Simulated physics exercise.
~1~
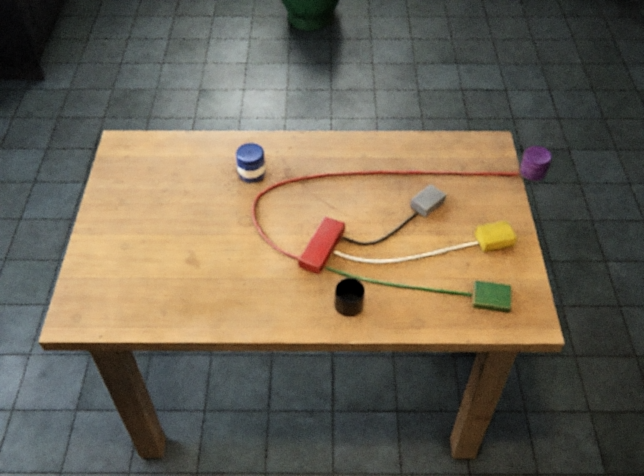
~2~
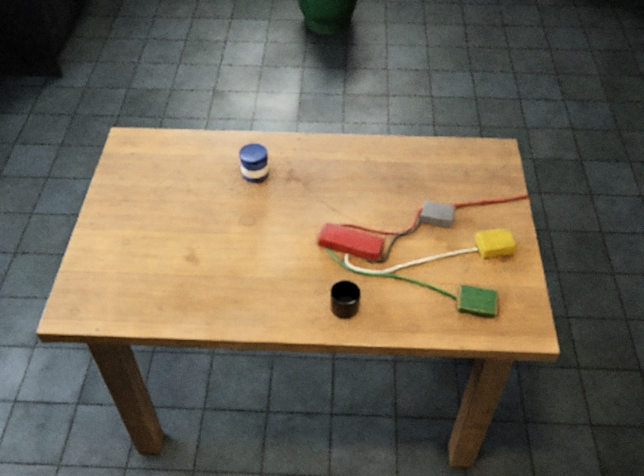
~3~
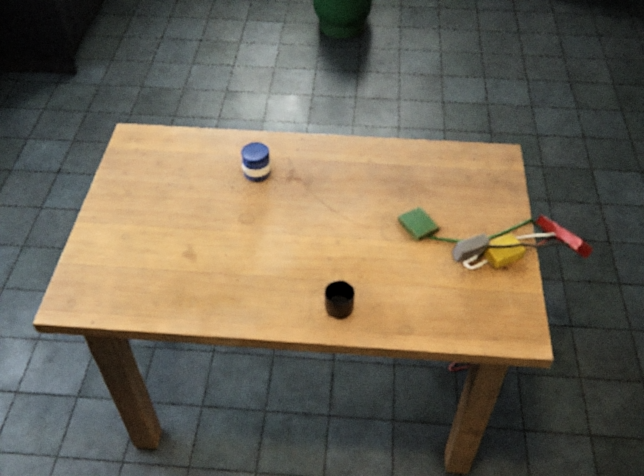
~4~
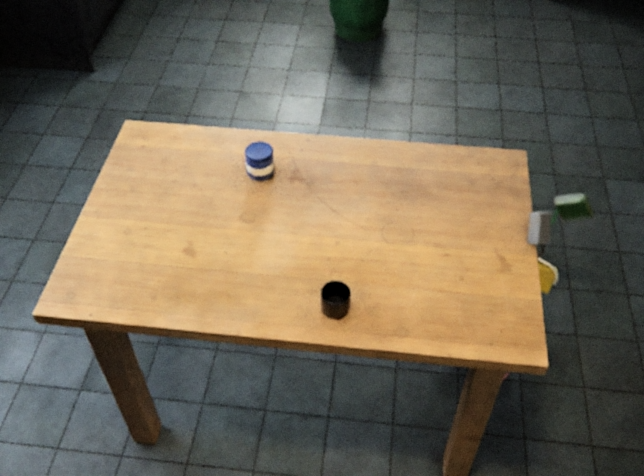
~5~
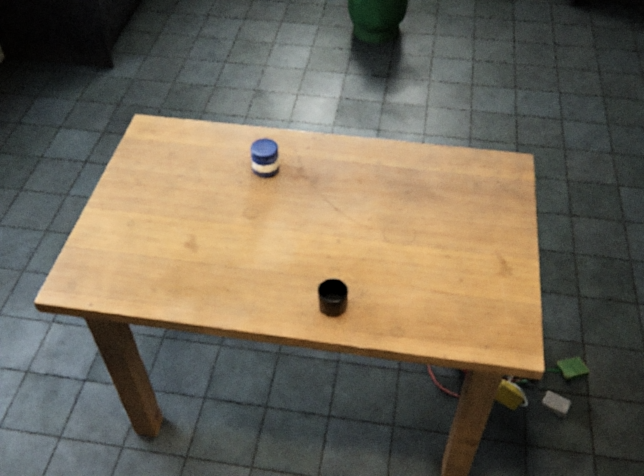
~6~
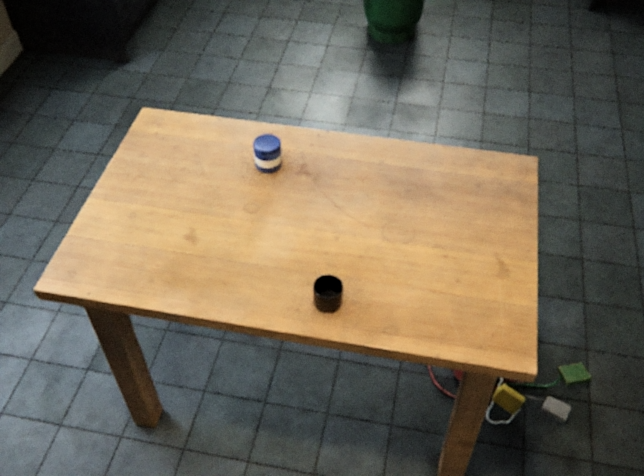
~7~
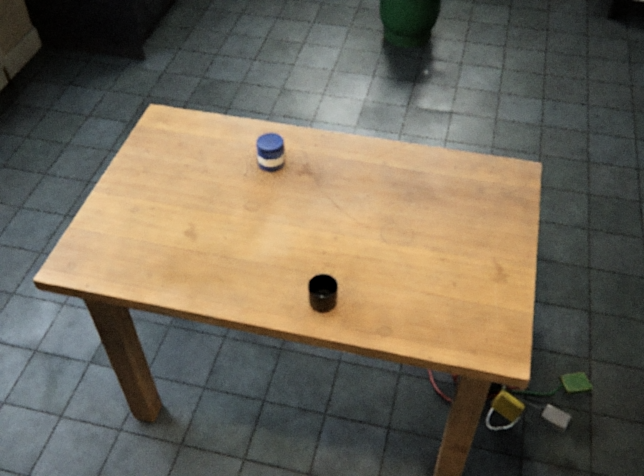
A red power strip on a wooden table is dragged off the right side with the devices cabled to it, seen from above over a grey tiled kitchen floor. At first a purple speaker tips over the right edge, its red cable looping back to the strip, near a grey phone, yellow reader and green drive. The strip turns and slides right, then goes over the edge as the devices bunch up behind it. The phone, reader and drive follow, dropping to the floor. They end lying beside the right table leg, while the blue tin and black mug remain standing on top.
